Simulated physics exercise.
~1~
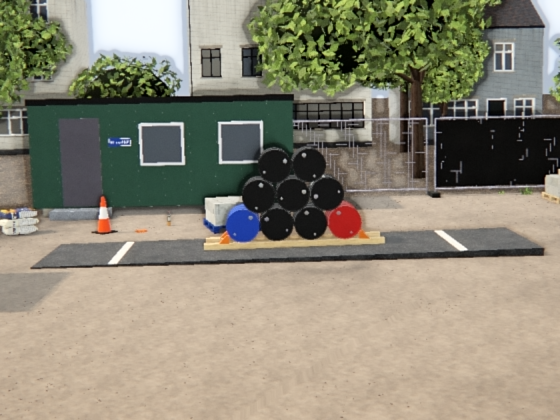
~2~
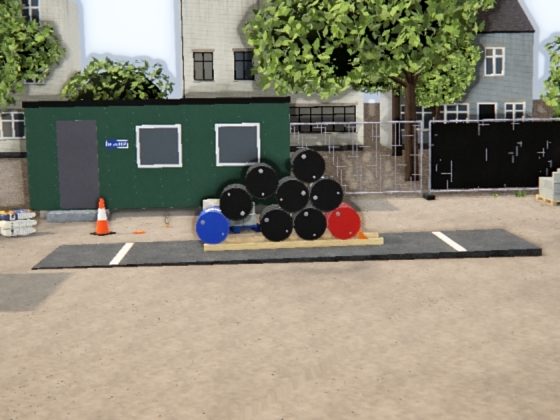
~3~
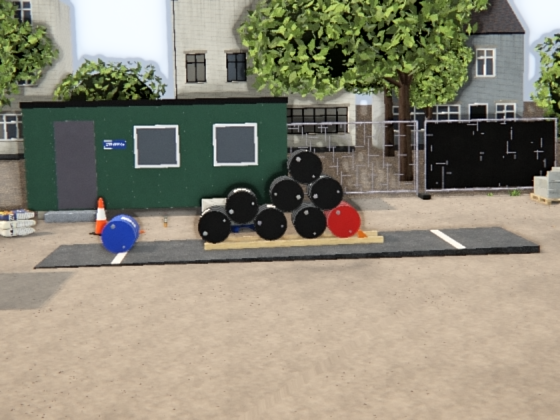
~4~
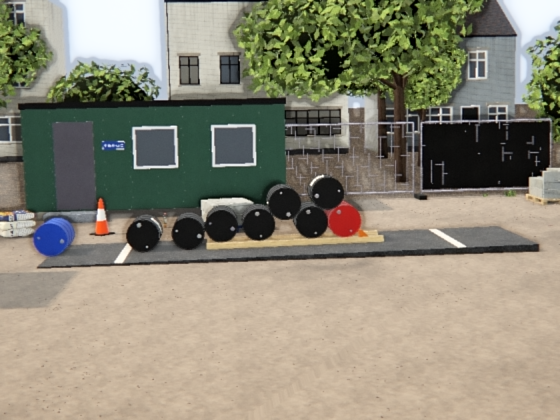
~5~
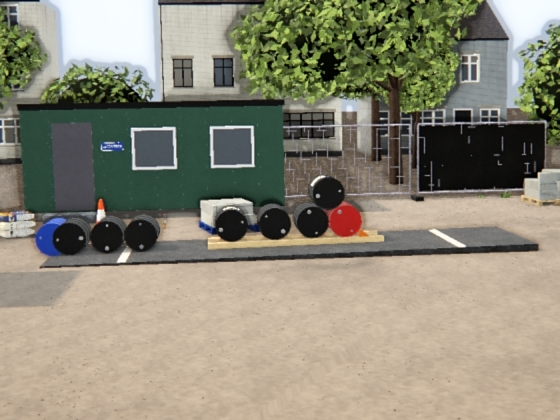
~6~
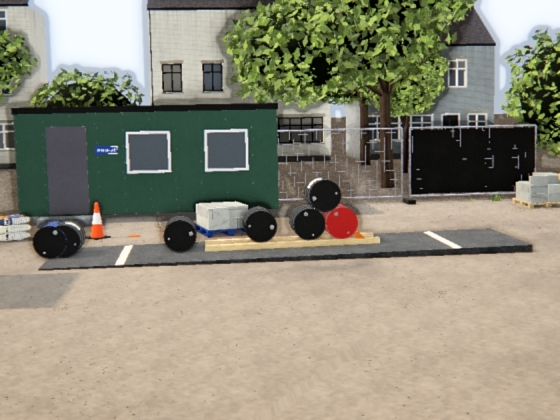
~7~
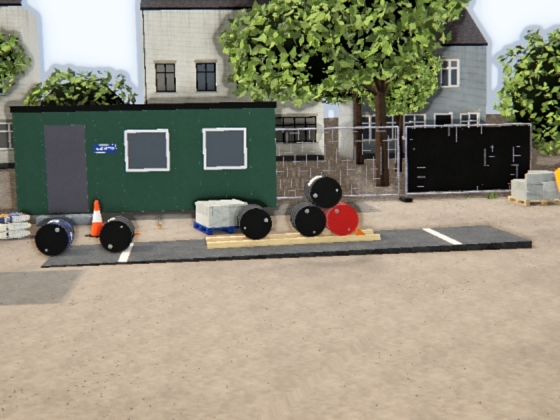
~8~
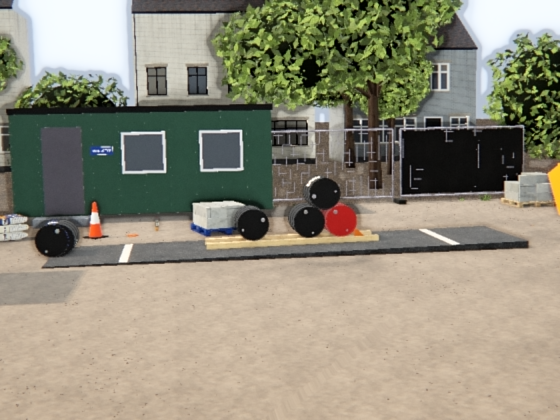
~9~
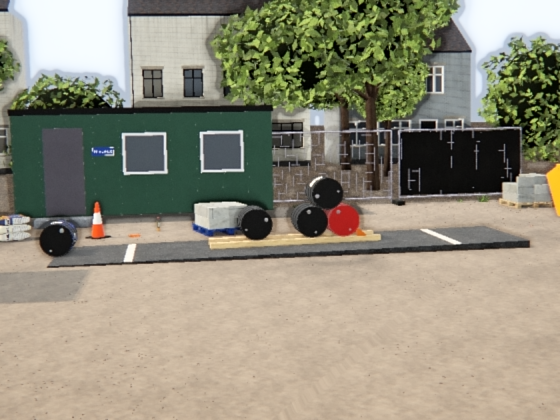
On a paved yard beside a green cabin, a pyramid of drums slumps leftward, the blue one rolling off first past the left white line, with several black ones following; a red drum and three black ones stay on the timber, one perched on top.
